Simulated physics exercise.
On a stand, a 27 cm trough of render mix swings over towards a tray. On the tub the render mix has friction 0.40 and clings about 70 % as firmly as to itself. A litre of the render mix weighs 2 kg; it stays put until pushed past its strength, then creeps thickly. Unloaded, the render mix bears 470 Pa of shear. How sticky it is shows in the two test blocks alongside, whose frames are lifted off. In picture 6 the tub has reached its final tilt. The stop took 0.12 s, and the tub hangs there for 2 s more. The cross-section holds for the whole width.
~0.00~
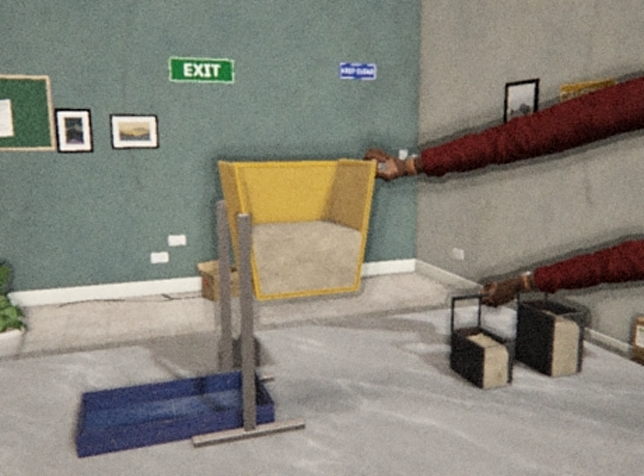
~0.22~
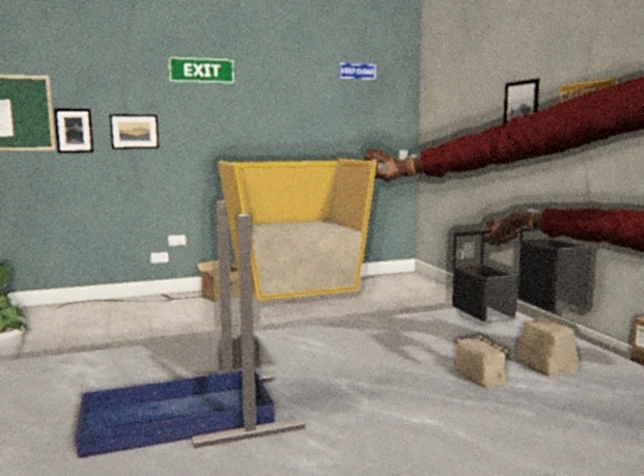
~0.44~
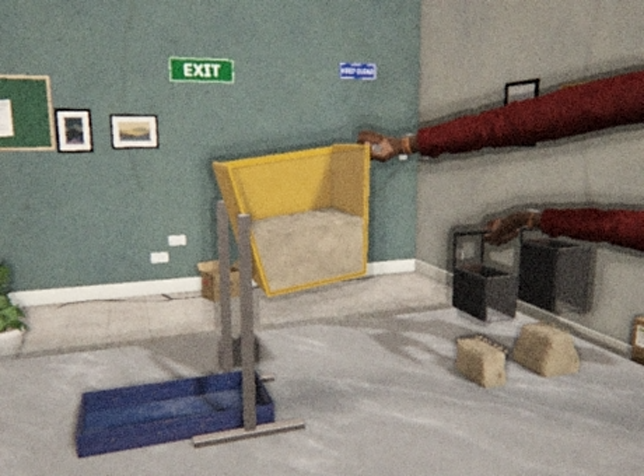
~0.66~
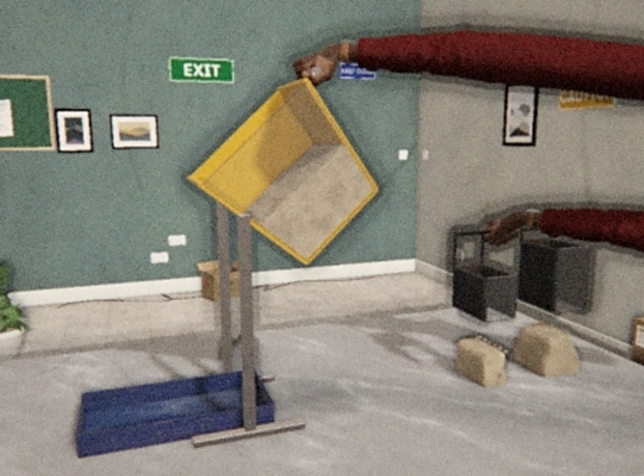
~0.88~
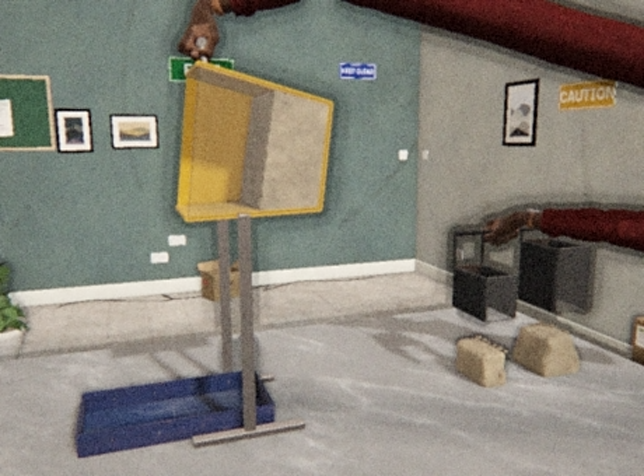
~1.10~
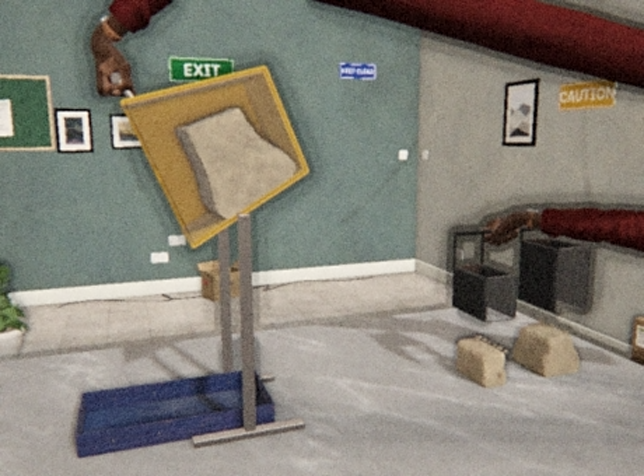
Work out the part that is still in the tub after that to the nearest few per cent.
It comes to some 0 %.
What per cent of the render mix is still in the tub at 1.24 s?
About 65 %.
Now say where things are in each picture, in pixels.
In the first picture, handle-side rim at (372, 164), tilt 0 degrees; top of the render mix at (361, 232); blocks stand 9.1 cm, 14 cm (left to right).
In the second picture, handle-side rim at (372, 164), tilt 0 degrees; top of the render mix at (361, 232); blocks stand 9.0 cm, 12 cm (left to right).
In the third picture, handle-side rim at (365, 147), tilt 7 degrees; top of the render mix at (357, 219); blocks stand 9.0 cm, 11 cm (left to right).
In the fourth picture, handle-side rim at (304, 82), tilt 43 degrees; top of the render mix at (341, 148); blocks stand 9.0 cm, 11 cm (left to right).
In the fifth picture, handle-side rim at (198, 66), tilt 83 degrees; top of the render mix at (280, 93); blocks stand 9.0 cm, 11 cm (left to right).
In the sixth picture, handle-side rim at (124, 105), tilt 113 degrees; top of the render mix at (240, 109); blocks stand 9.0 cm, 11 cm (left to right).
After 1.24 s, the tub is at 113 degrees and holds 65 %.
After 1.41 s, the tub is at 113 degrees and holds 16 %.
After 1.58 s, the tub is at 113 degrees and holds 0 %.
After 1.75 s, the tub is at 113 degrees and holds 0 %.
After 3.10 s, at the end, the tub is at 113 degrees and holds 0 %.
